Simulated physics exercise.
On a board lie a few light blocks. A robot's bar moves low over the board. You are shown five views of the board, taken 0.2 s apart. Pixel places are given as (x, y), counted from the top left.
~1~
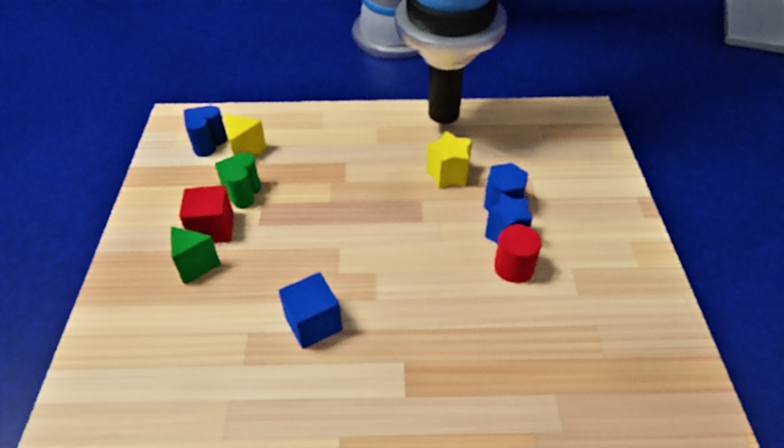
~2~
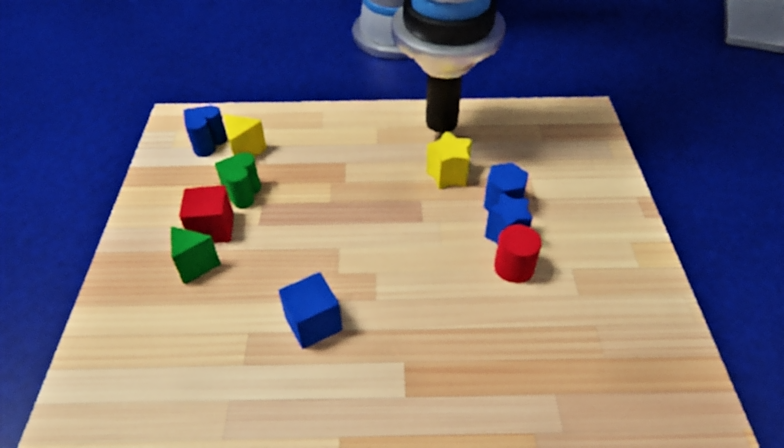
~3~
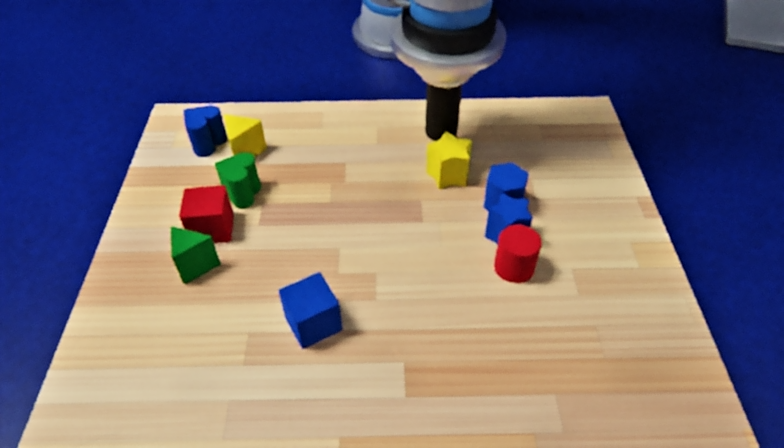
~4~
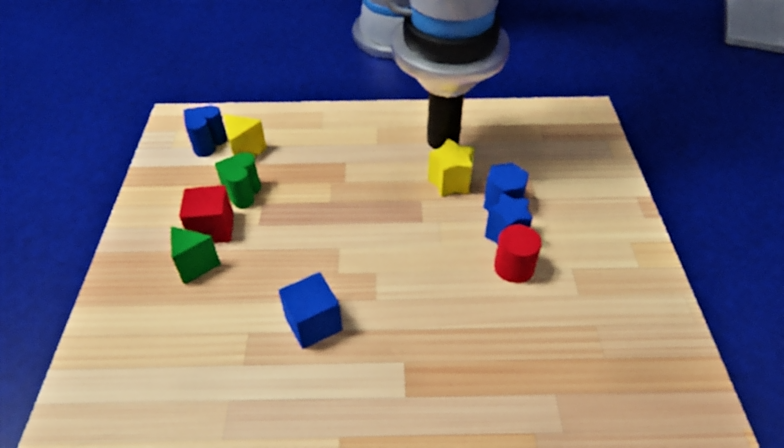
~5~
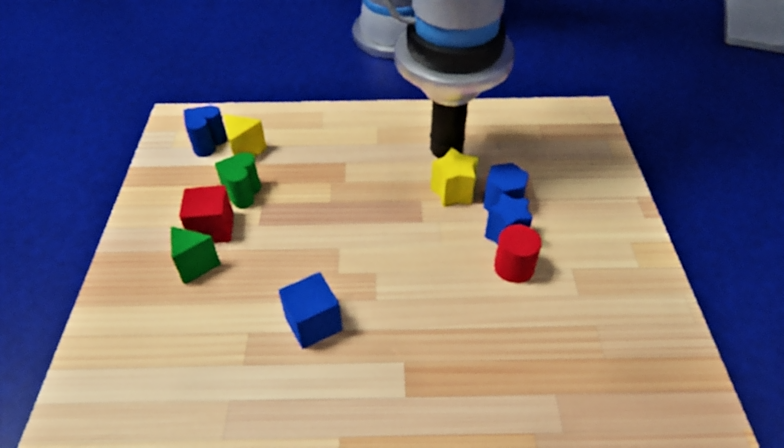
A pale wooden board on a deep blue surface is seen from above at an angle by a still camera. A blue cube lies near the middle, with blue, yellow, green and red blocks at left, and a yellow star, two blue blocks and a red cylinder at right. A robot's black bar moves slightly toward the viewer, reaches the star and pushes it a short way nearer and slightly right.
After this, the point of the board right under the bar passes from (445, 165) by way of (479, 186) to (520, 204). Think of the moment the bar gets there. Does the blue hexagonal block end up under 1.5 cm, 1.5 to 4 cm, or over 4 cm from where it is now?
It will fall in the top band, over 4 cm.
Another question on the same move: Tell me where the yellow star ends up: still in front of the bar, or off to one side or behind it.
It is off to the side or behind.
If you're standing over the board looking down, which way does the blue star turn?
Spins clockwise.
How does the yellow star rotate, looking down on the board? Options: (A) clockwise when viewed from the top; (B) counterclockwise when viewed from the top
(A)
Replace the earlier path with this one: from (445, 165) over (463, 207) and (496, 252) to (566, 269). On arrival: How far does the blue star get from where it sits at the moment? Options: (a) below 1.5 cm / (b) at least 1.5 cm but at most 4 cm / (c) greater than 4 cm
My pick is c.
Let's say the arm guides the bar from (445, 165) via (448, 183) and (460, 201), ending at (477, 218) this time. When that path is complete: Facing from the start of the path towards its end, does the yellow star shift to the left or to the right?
The shift is to the right of that direction.
What follows on the original path. Halfway along, bar (482, 171); yellow star (469, 180), turned 65° clockwise; blue hexagonal block (512, 178).
At the end, bar (523, 189); yellow star (473, 182), turned 85° clockwise; blue hexagonal block (553, 200); blue star (519, 213), turned 30° clockwise; red circular block (520, 242).
